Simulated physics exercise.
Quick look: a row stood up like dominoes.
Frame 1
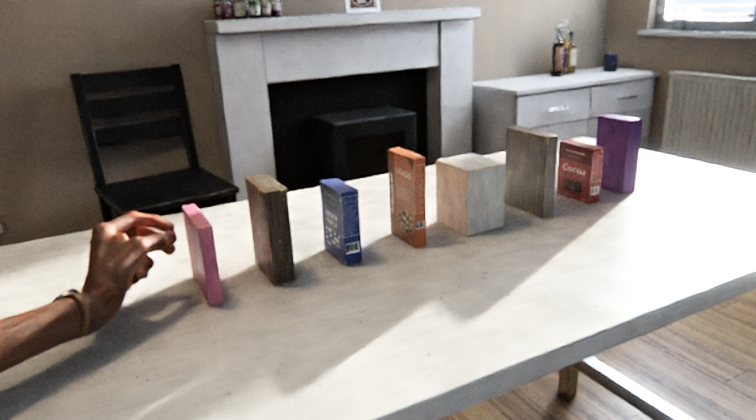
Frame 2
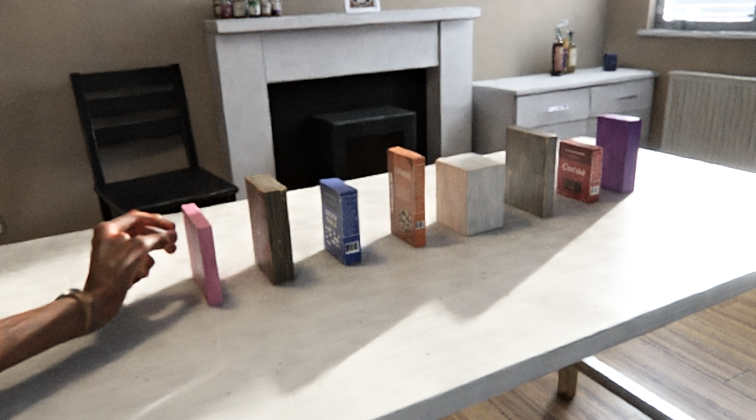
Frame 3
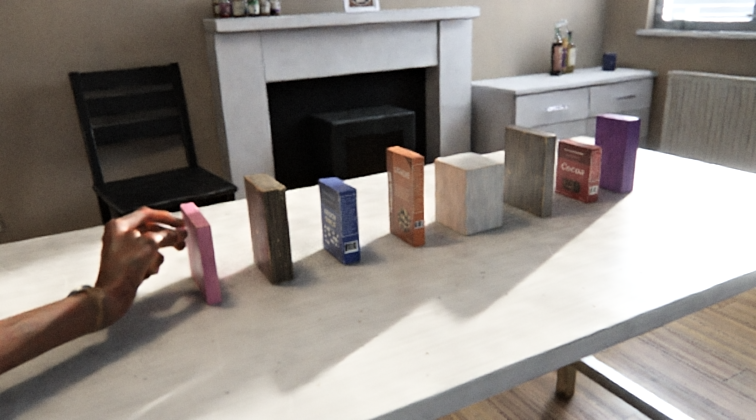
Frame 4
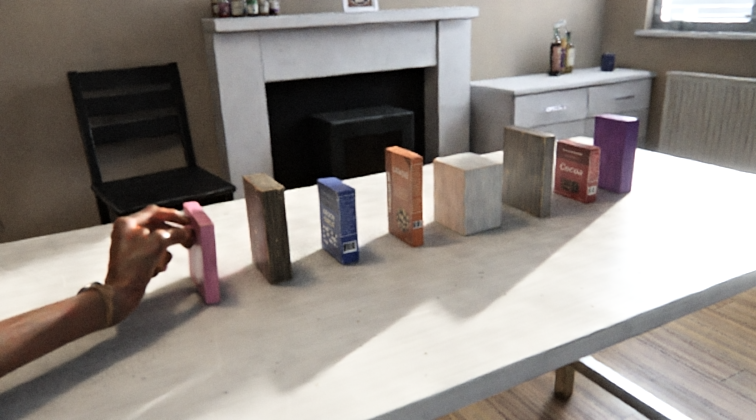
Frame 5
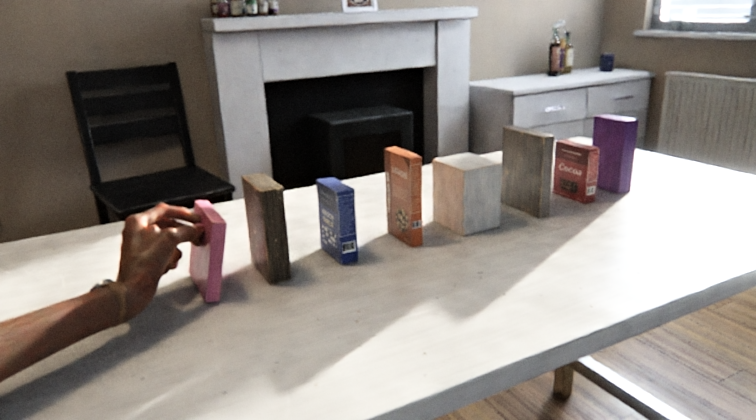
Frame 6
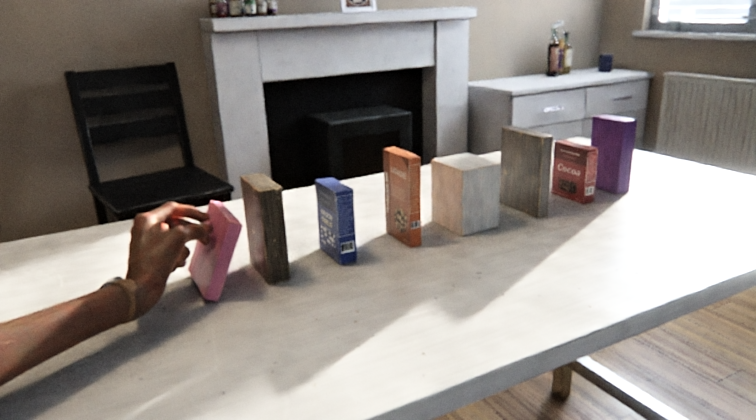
The clip opens on a row of upright boards, packets and a pale block spaced across a white table, with a hand beside the pink board at the left end. The hand moves right and its fingers push the top of the pink board, which tilts rightward toward the dark board while the others stay still.
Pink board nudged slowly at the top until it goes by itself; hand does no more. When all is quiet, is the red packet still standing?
It is going to remain erect.
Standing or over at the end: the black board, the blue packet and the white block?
Result - black board down, blue packet down, white block up.
Then, 0.40 s later than the last frame, pink board 70° over; black board tilted by 56°; blue packet tilted by 29°.
Then, 0.60 s later than the last frame, pink board 73° over; black board tilted by 73°; blue packet on its side; orange packet tilted by 25°.
When it is over, lying over on the table, black board and blue packet; moved from the start, orange packet; the other 3 as before. End places, in pixels of the last picture, red packet near (574, 171).
